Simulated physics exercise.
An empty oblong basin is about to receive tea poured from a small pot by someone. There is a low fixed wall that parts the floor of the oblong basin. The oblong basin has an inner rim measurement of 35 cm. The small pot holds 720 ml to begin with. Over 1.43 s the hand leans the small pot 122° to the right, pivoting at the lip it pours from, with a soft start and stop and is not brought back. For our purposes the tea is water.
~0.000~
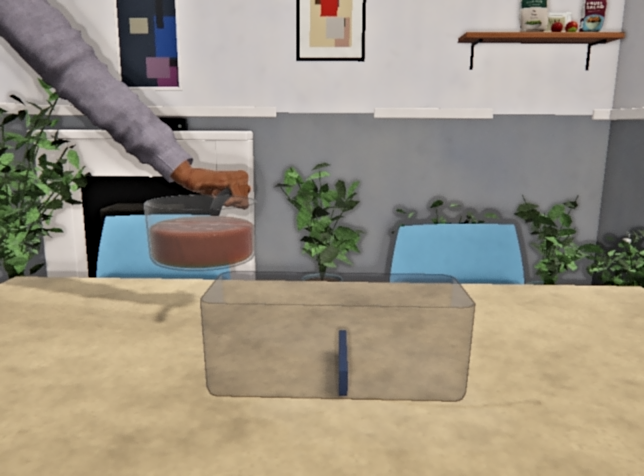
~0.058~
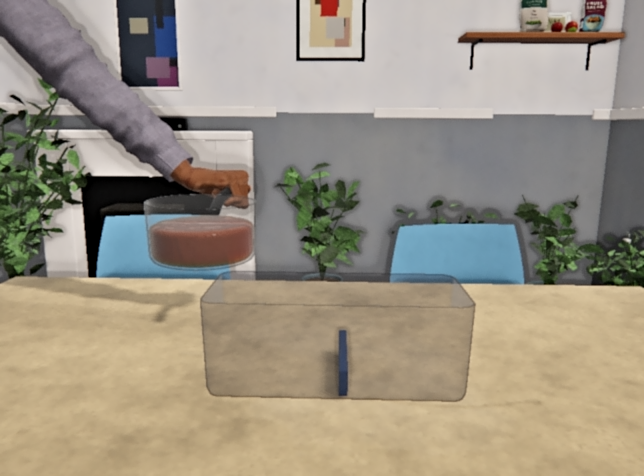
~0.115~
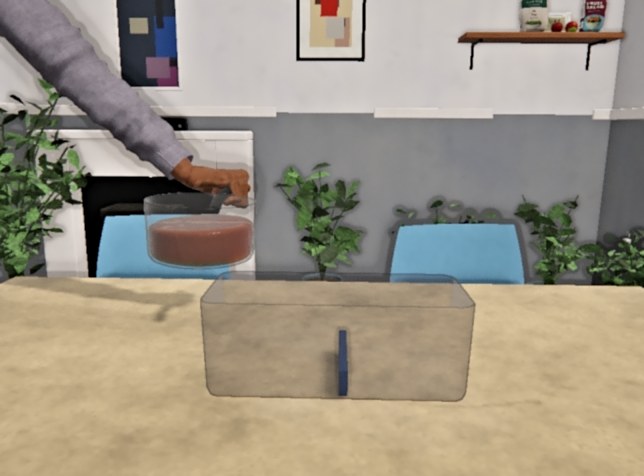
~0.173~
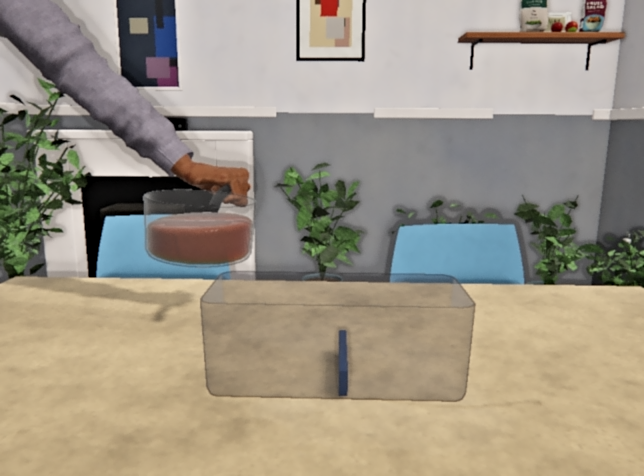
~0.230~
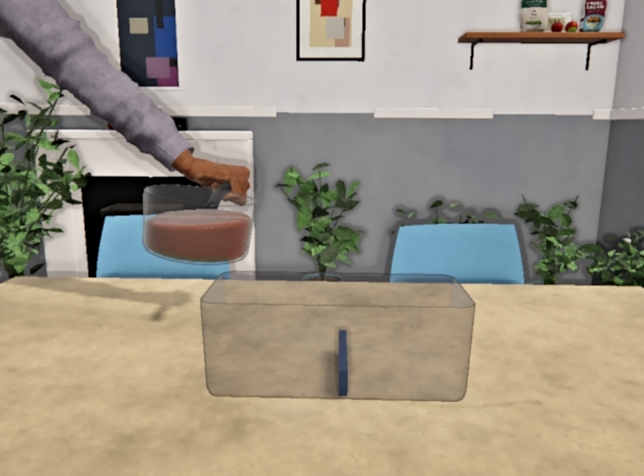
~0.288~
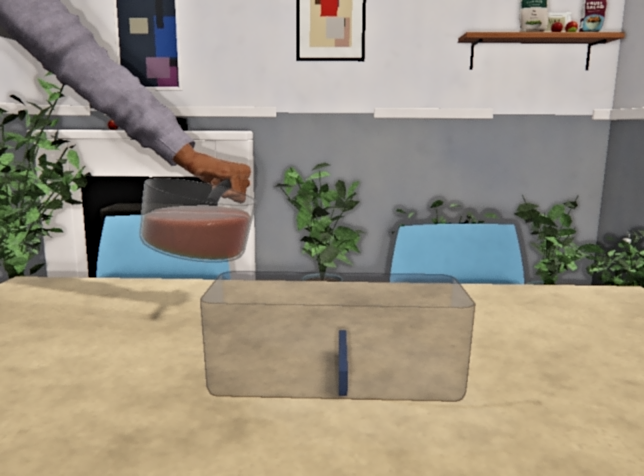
A hand slightly tilting a small clear pot of reddish-brown tea to the right above an empty oblong basin on a table.
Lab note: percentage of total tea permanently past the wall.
Approx. 35 %.
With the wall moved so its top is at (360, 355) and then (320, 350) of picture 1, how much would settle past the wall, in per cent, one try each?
15 in a hundred, followed by 80 in a hundred.
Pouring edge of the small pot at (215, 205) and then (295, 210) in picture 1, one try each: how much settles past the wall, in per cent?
I'd expect close to 10 per cent and then close to 90 per cent.
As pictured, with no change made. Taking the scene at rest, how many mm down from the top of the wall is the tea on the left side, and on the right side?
About 20 mm left, about 26 mm right.
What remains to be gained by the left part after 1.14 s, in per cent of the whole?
Around 20 per cent.
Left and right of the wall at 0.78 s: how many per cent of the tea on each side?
I'd say some 5 in a hundred on the left and 0 on the right.
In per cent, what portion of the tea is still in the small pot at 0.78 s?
Near 66 in a hundred.
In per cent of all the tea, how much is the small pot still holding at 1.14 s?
About 7 % is still there.
By 0.78 s the tilt is 70° and 65 per cent is still to pour, 5 is left of the wall and 0 right of it.
By 1.14 s the tilt is 110° and 7 per cent is still to pour, 45 is left of the wall and 33 right of it.
By 1.52 s the tilt is 122° and 0 per cent is still to pour, 65 is left of the wall and 33 right of it.
By 1.93 s the tilt is 122° and 0 per cent is still to pour, 64 is left of the wall and 35 right of it.
At rest 64 per cent lies left of the wall, 35 right of it and 1 outside.
